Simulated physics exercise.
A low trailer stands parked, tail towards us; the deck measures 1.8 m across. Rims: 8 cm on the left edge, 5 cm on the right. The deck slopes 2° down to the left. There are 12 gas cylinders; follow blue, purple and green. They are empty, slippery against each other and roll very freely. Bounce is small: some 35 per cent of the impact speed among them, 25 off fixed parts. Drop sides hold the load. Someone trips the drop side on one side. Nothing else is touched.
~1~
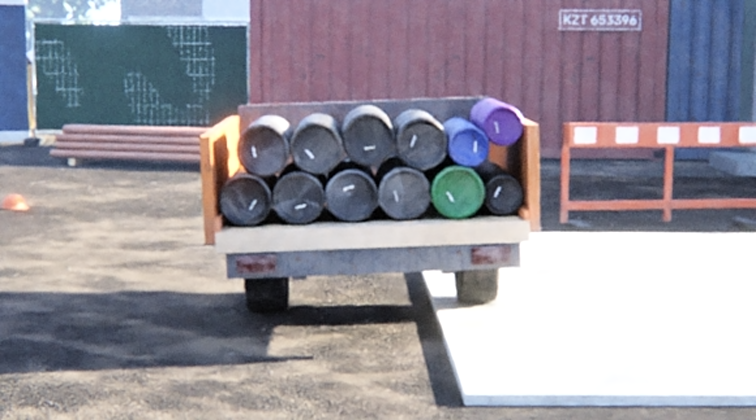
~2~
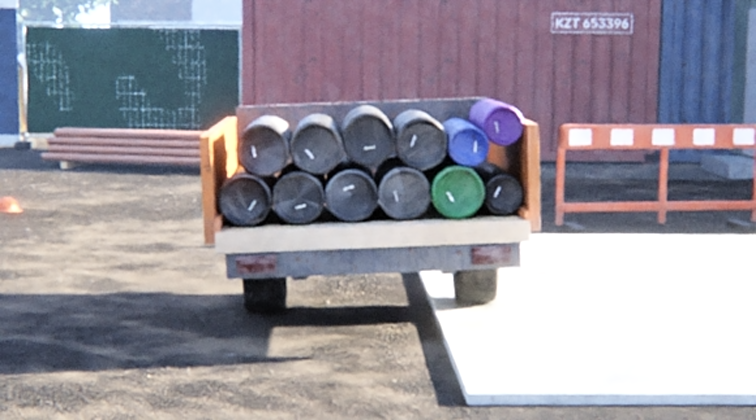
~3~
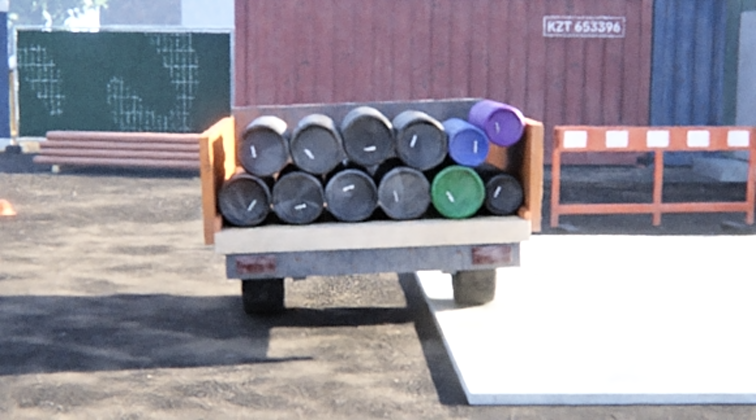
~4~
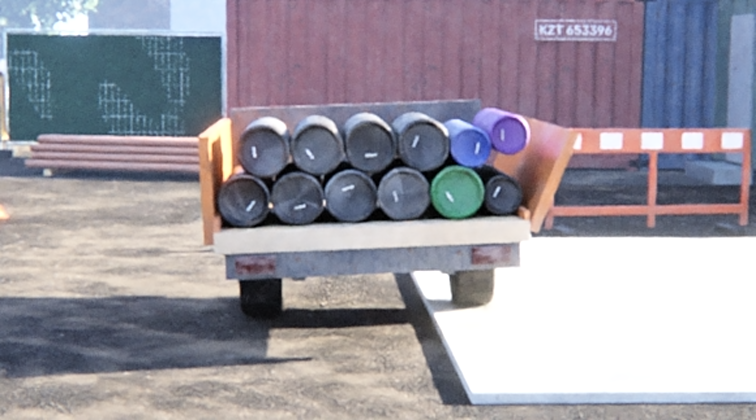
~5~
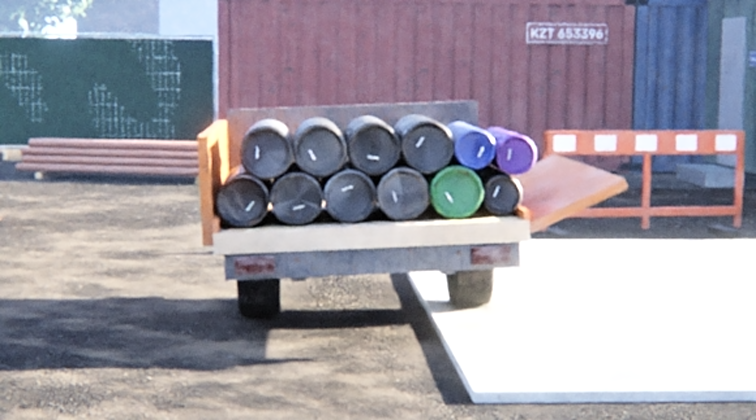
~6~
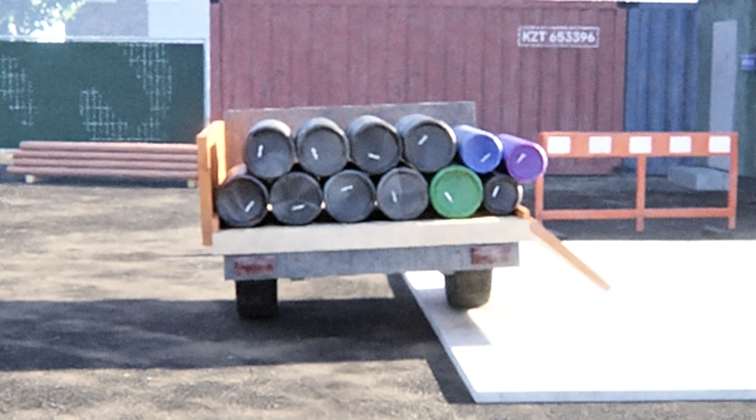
In a yard before a red shipping container, a parked trailer seen from behind holds two rows of dark cylinders, with one blue, one purple and one green, between upright orange sides. The right side swings outward and down past level, while the purple cylinder drops beside the blue and both shift slightly right.
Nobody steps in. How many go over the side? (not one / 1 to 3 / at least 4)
Out of 12: 1 to 3.
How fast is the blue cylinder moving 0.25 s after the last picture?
About 0.3 m/s.
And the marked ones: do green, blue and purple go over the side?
Green remains on the deck; blue goes over the edge; purple falls off.
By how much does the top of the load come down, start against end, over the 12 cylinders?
Some 10 cm lower.
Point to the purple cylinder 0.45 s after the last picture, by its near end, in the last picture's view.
At about (585, 308).
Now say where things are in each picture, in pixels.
In the first picture, blue at (469, 147), purple at (504, 126), green at (458, 193); sides still shut; the deck slopes 2° down to the left; 7 of the 12 make up the bottom layer.
In the second picture, blue at (469, 147), purple at (504, 126), green at (458, 192); both sides upright.
In the third picture, blue at (469, 147), purple at (505, 127), green at (458, 192); both sides upright.
In the fourth picture, blue at (471, 148), purple at (510, 135), green at (457, 193); right board out by 25°, tip at (571, 138).
In the fifth picture, blue at (476, 149), purple at (517, 156), green at (457, 193); right board out by 65°, tip at (619, 186).
In the sixth picture, blue at (482, 153), purple at (527, 163), green at (456, 193); right board out by 130°, tip at (604, 285).
Then, 0.2 s after the last picture, blue is up on others, 15 cm from the right edge, rolling right; purple is dropping off the right side; green is on the deck, 40 cm from the right edge; 1 of 12 is off.
Then, 0.4 s after the last picture, blue is up on others, 10 cm from the right edge, rolling right; purple is on the ground to the right; no change for green; 1 of 12 is off.
Then, 0.8 s after the last picture, blue is up on others, 5 cm from the right edge, rolling right; purple is on the ground to the right; no change for green; 1 of 12 is off.
Then, 0.9 s after the last picture, blue is dropping off the right side; purple is on the ground to the right; no change for green; 2 of 12 are off.
At rest (3.6 s after the last picture), blue is down on the right; purple is down on the right; green is on the deck, 40 cm from the right edge; 2 of 12 are off.
